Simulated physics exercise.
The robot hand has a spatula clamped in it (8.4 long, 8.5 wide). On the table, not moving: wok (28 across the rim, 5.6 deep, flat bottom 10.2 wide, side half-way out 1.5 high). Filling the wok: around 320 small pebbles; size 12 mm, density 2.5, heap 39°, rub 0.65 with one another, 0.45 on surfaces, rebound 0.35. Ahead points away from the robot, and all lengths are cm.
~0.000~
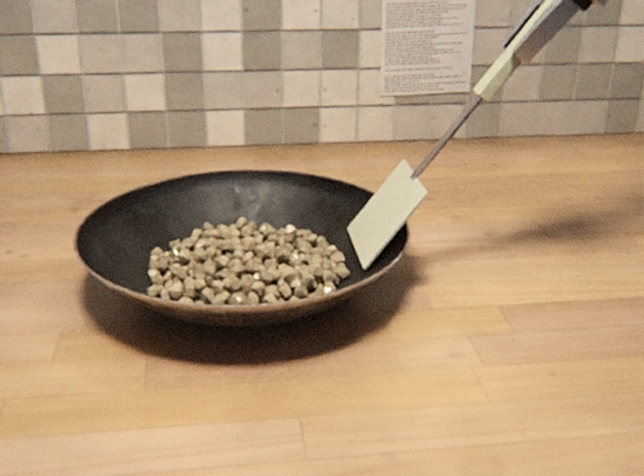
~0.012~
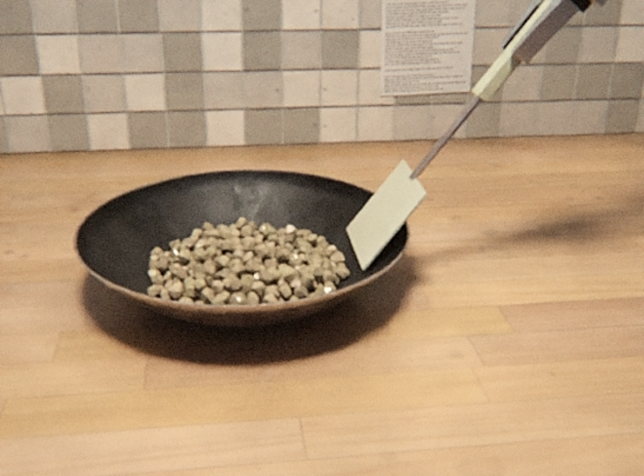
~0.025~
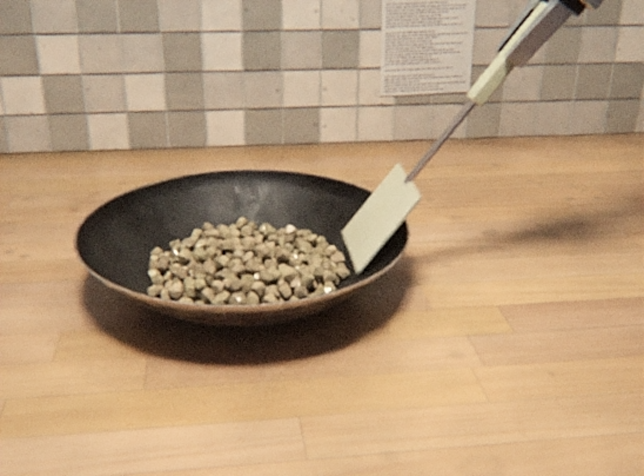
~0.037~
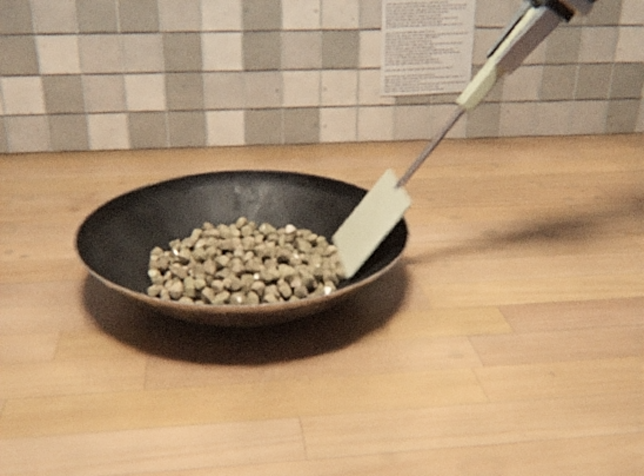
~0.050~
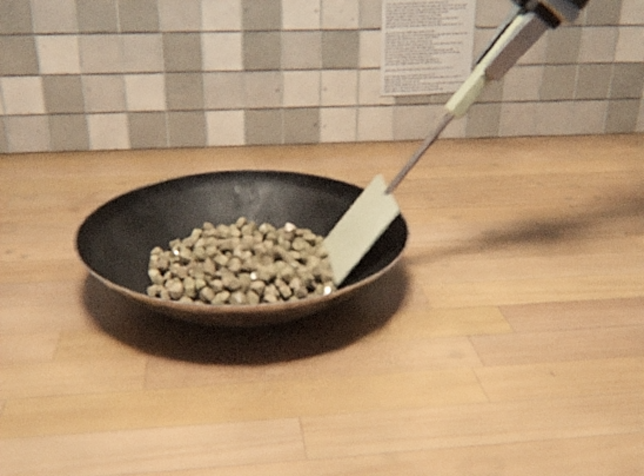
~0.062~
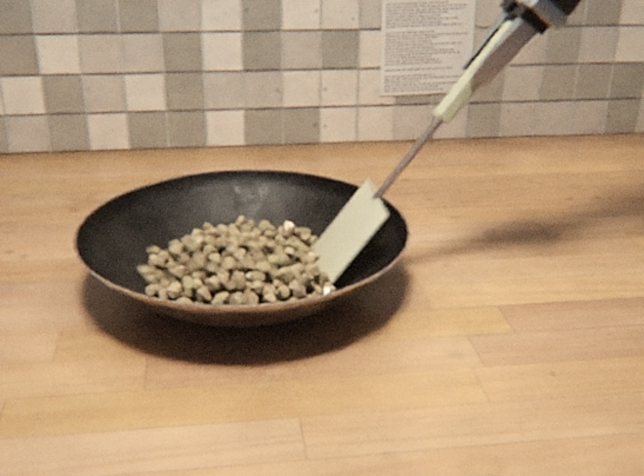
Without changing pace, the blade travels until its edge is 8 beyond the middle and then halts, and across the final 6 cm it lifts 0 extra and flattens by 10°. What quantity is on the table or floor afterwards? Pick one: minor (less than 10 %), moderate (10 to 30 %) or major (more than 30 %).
Moderate.
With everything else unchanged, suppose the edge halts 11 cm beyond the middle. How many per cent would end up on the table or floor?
In that case around 45 per cent.
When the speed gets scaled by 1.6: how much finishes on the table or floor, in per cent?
About 35 per cent.
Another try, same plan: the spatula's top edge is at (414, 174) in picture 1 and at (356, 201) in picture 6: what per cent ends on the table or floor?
Roughly 35 %.
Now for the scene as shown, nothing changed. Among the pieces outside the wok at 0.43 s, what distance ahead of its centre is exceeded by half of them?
Some 20 cm.
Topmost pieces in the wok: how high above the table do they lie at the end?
Roughly 7.0 centimetres.
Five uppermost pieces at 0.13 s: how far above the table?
About 6 centimetres.
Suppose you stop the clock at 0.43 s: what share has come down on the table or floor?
Some 20 per cent of the load.
After 0.13 s, sloping 53°, highest piece 7 above the table; 316 in the wok, 1 on the blade or in flight.
After 0.19 s, sloping 50°, highest piece 11 above the table; 313 in the wok, 4 on the blade or in flight.
After 0.43 s, sloping 43°, highest piece 6 above the table; 255 in the wok, 58 on the table or floor, 4 on the blade or in flight.
After 1.48 s, sloping 43°, highest piece 6 above the table; 254 in the wok, 63 on the table or floor.
At rest, 254 in the wok, 63 on the table or floor. That is 20 % on the table or floor.
